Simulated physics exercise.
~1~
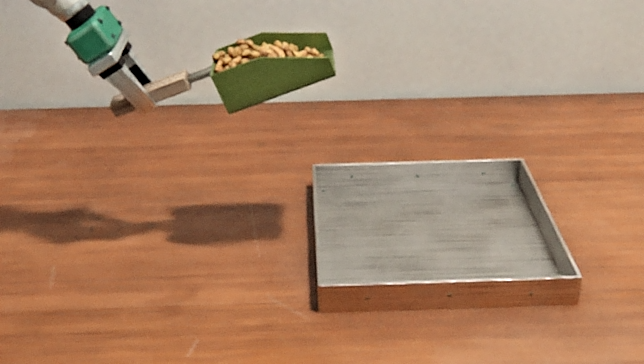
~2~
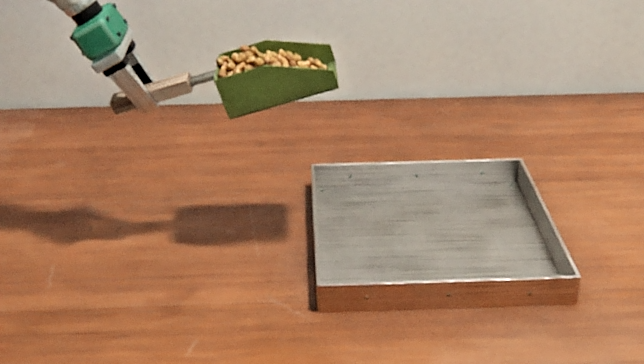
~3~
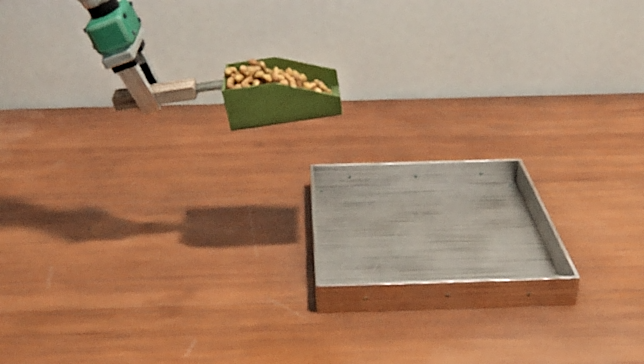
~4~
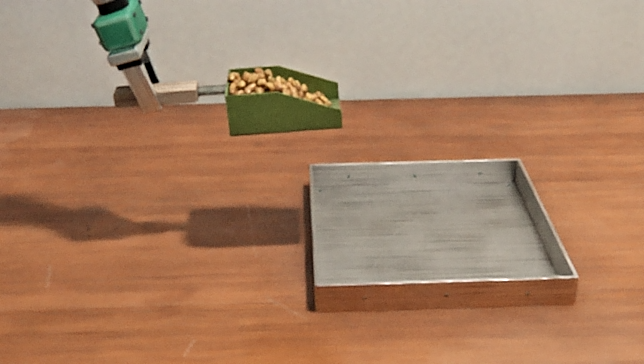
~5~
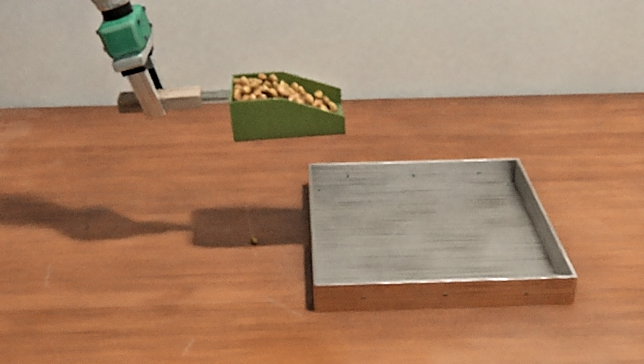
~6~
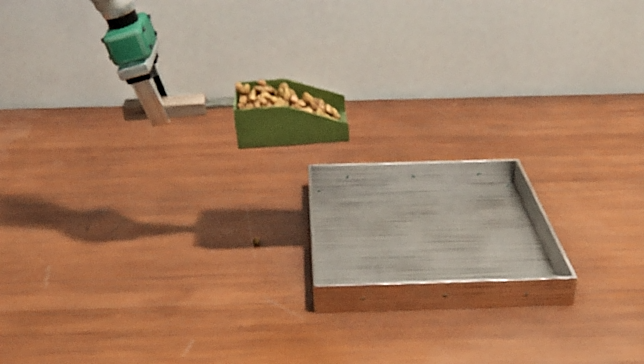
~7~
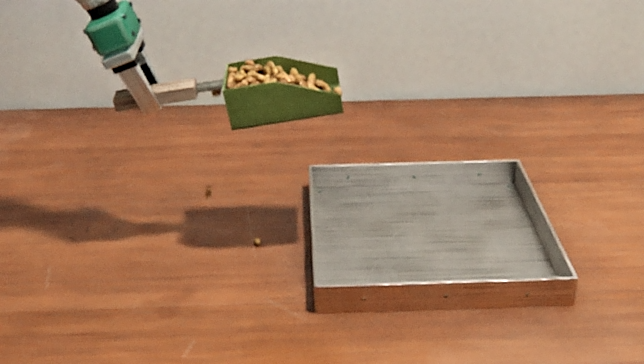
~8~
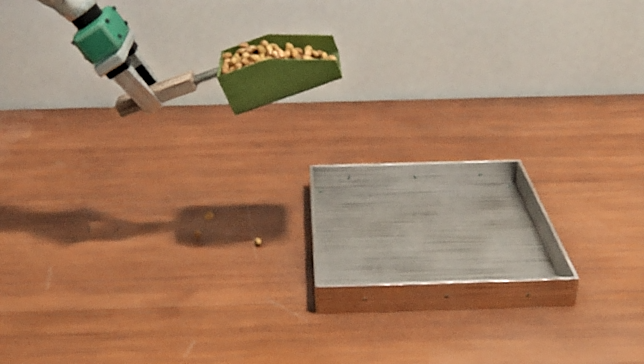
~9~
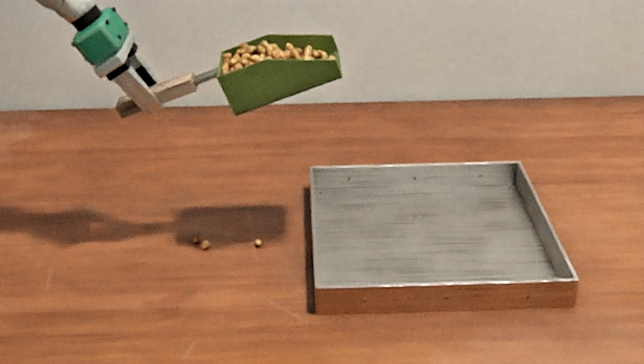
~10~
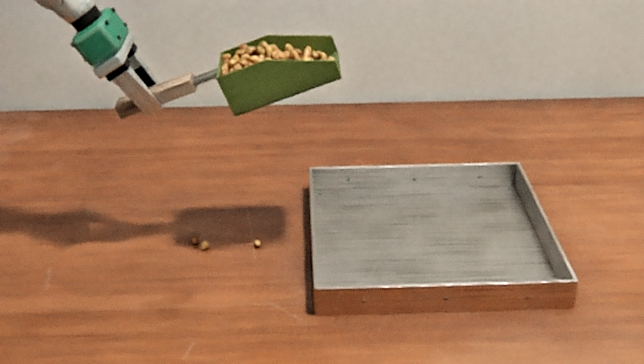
On a wooden table, a robot arm lowering and raising a green scoop of beans, dropping a few beside an empty tray.
